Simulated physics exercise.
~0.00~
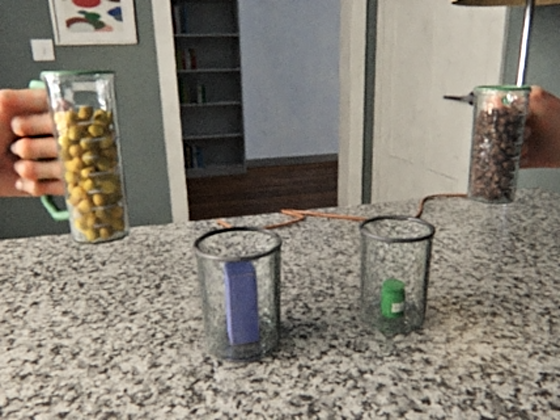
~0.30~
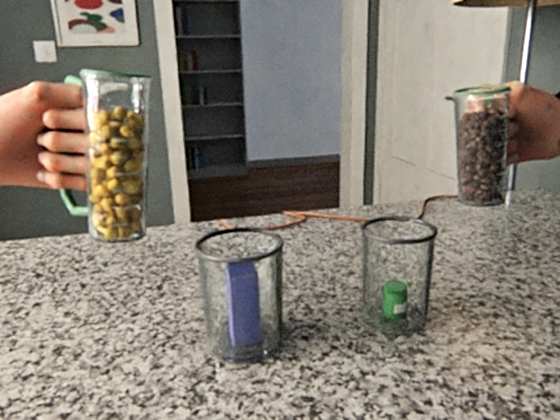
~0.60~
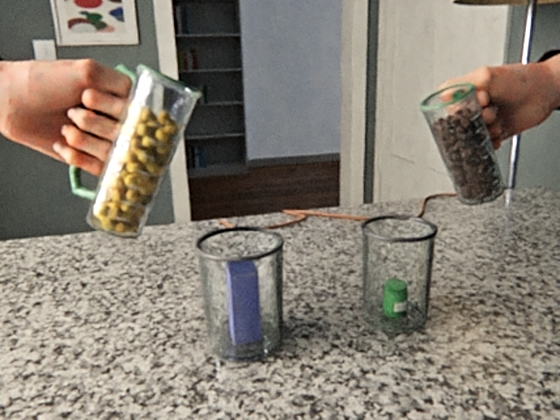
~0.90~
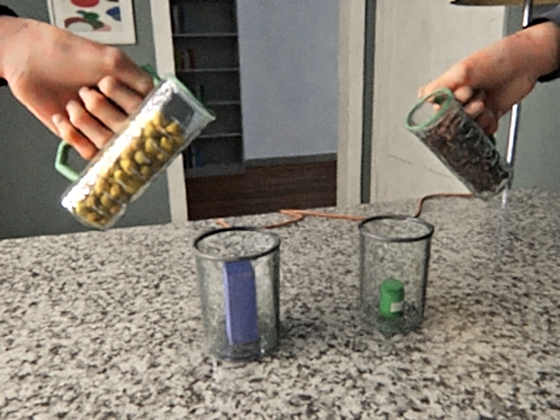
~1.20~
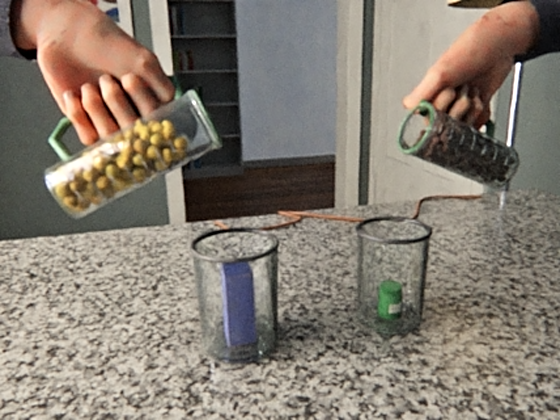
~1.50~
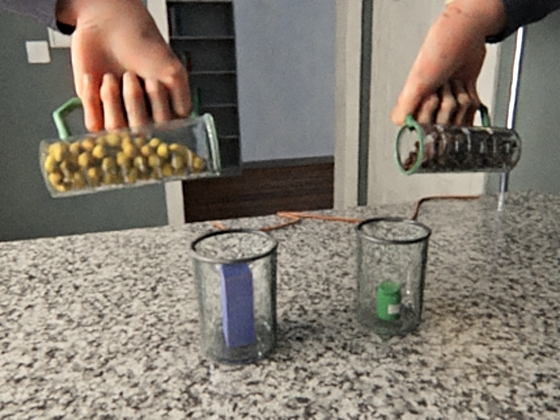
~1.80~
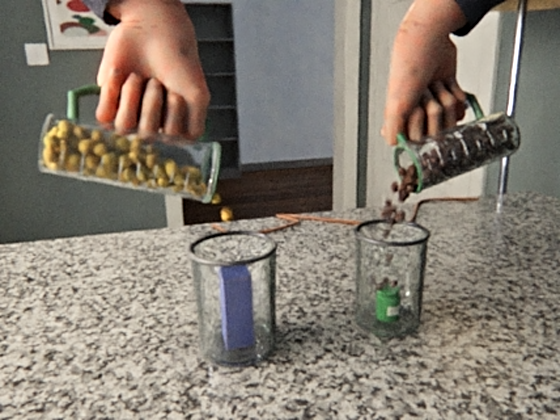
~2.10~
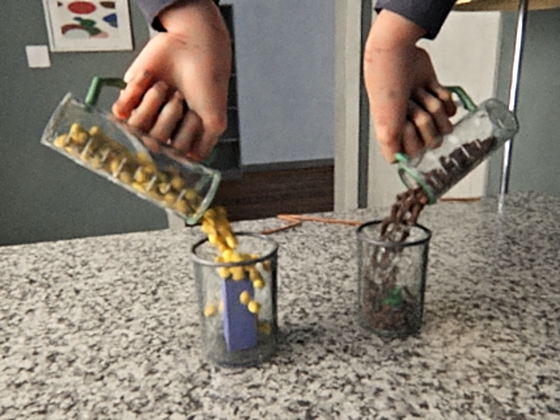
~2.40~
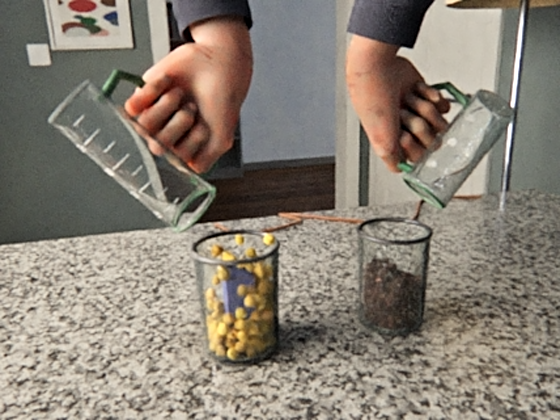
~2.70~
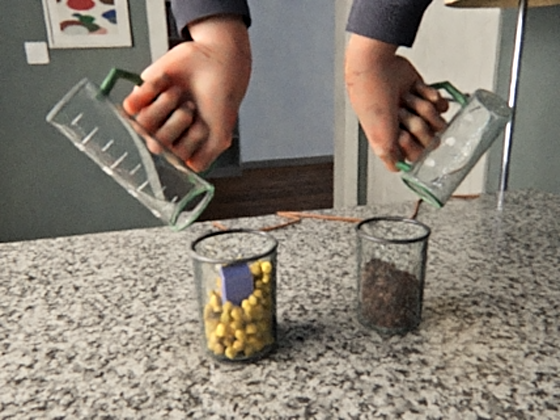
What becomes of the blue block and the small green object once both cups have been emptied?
The blue block on the left still pokes out above the yellow-green pieces, while the green object on the right is hidden under the dark ones.
Two hands tipping cups over glasses, yellow-green pieces leaving a blue block's top showing, dark pieces burying a small green object.
